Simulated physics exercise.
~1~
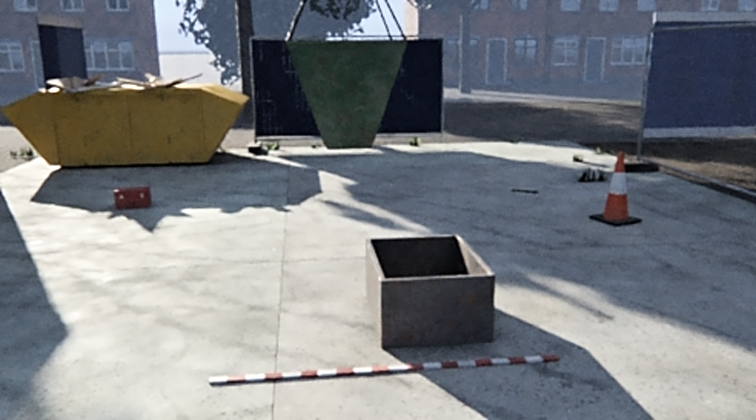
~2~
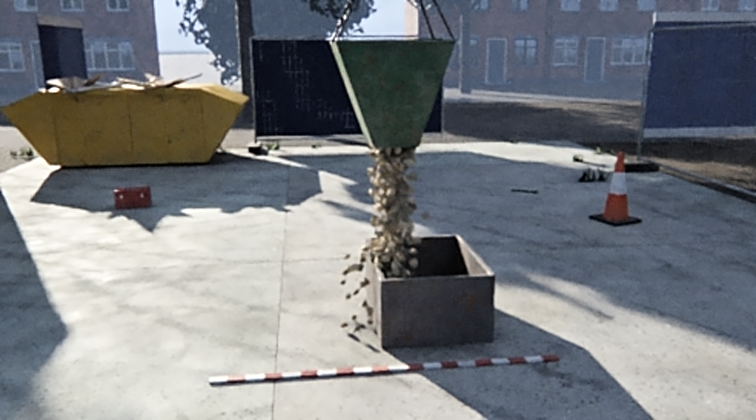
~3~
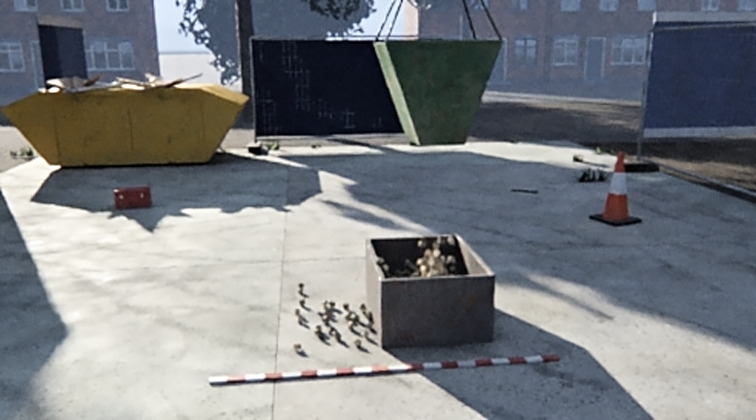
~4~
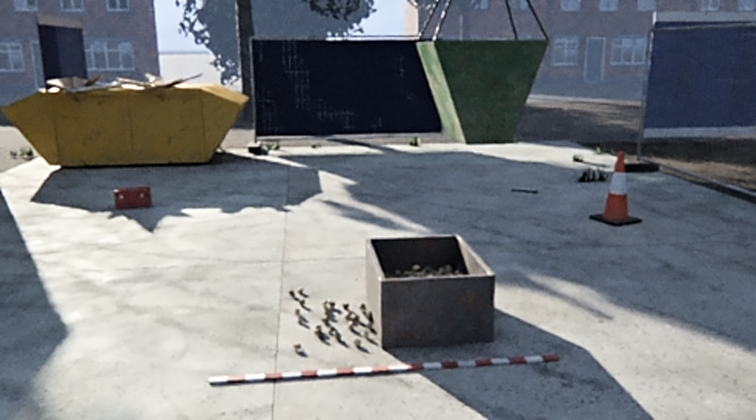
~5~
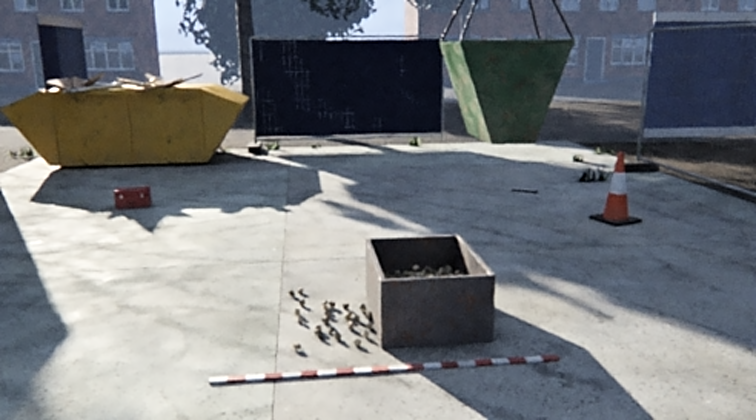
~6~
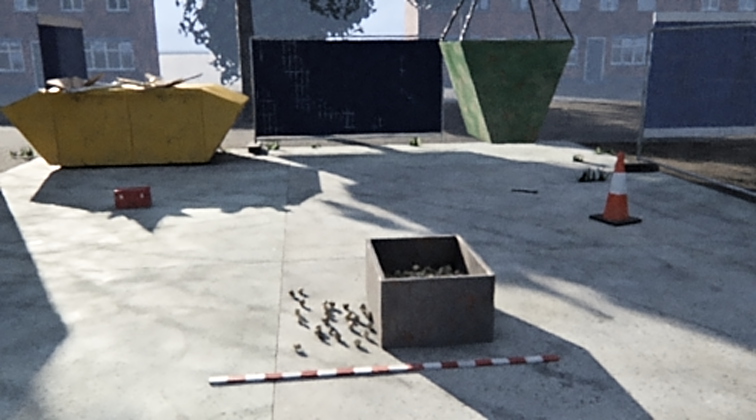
A sunlit concrete yard with brick buildings behind it is seen from slightly above, with tree shadows across the ground. A yellow skip heaped with debris stands at the left near a small red object, an orange and white cone stands at the right, and an open dark bin sits behind a red and white striped pole. A green tapered skip hanging from cables moves rightwards over the yard, pouring pale stones from its bottom. Most drop into the bin, while some fall to its left. The emptied skip travels further right and stops, leaving most stones in the bin and a few scattered beside it.
